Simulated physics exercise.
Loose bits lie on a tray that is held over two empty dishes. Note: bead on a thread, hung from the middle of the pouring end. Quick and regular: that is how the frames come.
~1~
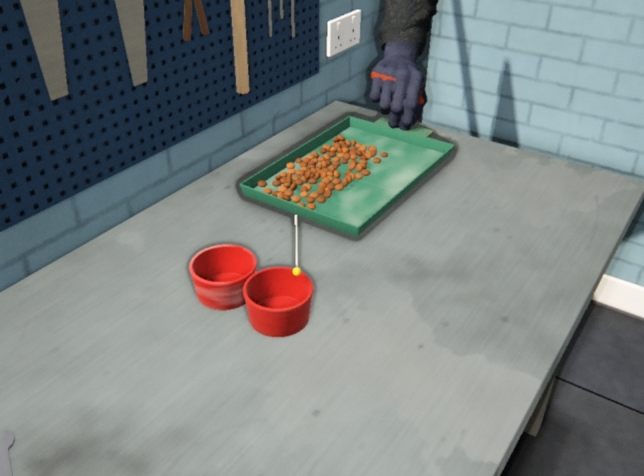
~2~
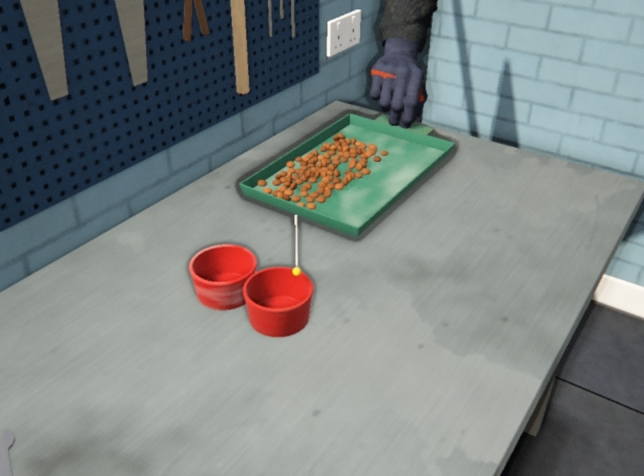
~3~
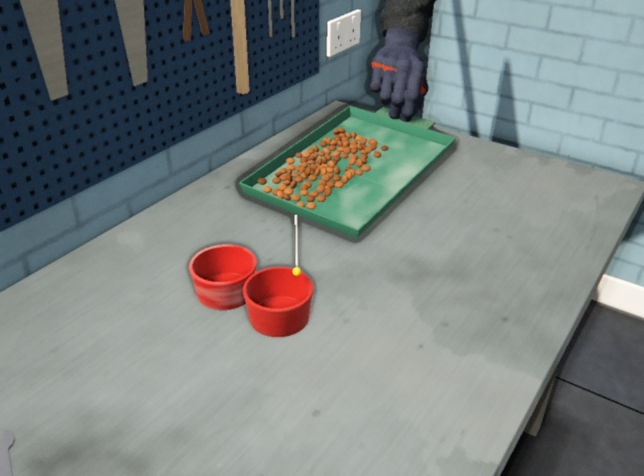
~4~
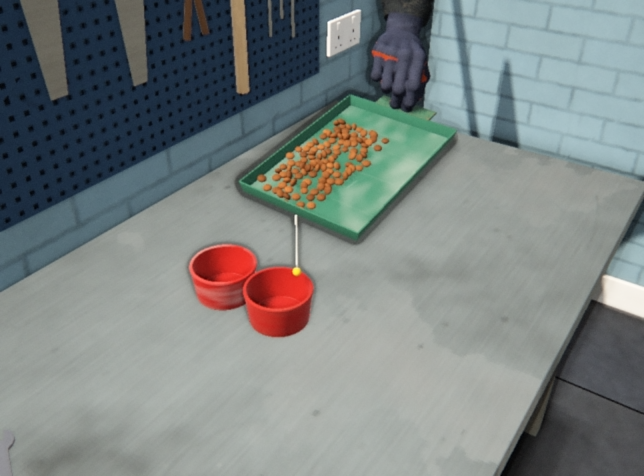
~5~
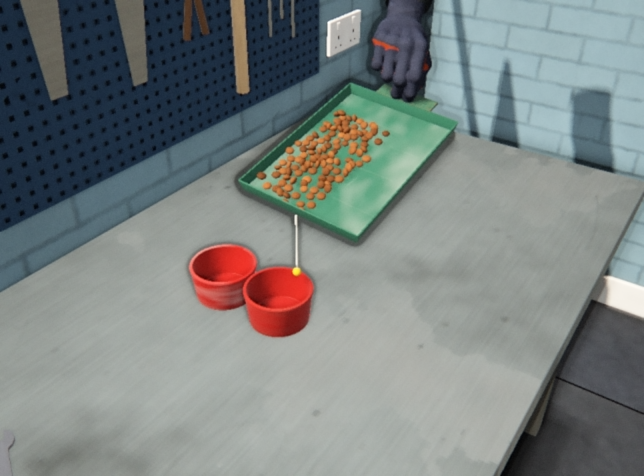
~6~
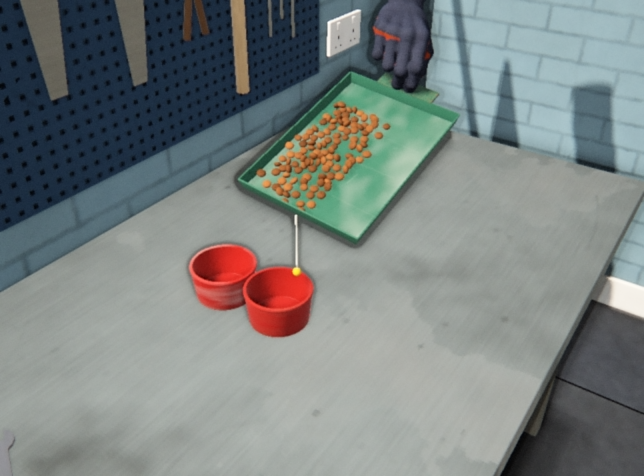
At first, a dark-gloved hand grips the far end of a green tray of small brown pieces, above two red dishes on a grey tabletop. The hand then gradually raises that end, steepening the tray, while its near edge tilts slightly lower at the right corner and the dishes stay still.
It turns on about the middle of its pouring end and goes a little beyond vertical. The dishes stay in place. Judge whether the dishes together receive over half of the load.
They receive under half of it.
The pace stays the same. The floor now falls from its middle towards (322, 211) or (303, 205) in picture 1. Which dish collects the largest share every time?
Rightward dish for the first, Rightward dish for the second.
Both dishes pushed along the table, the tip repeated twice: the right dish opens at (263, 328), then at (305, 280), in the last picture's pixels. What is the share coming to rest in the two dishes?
Trial 1 around 0 percent, trial 2 around 0 percent.
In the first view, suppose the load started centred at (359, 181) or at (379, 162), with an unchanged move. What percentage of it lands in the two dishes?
0 % and 0 %.
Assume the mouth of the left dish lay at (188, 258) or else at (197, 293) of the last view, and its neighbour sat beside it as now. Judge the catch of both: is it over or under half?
For the earlier try a smaller portion is kept, for the later one a smaller portion.
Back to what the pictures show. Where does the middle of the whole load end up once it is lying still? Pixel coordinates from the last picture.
(350, 343).
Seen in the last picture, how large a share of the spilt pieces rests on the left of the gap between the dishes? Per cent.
Roughly 0 in a hundred.
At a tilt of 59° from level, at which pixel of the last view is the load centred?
(336, 216).
Soon after the last picture, tray tipped steeply; most on the tray; a stray few outside both; a small part in the air.
A little later, tray tipped right over; about a quarter on the tray; a stray few in the right dish; about half outside both; about a quarter in the air.
Later still, tray tipped past a quarter turn; a stray few in the right dish; nearly all outside both.
At rest, tray tipped past a quarter turn; a stray few in the right dish; none in the left dish; nearly all outside both.
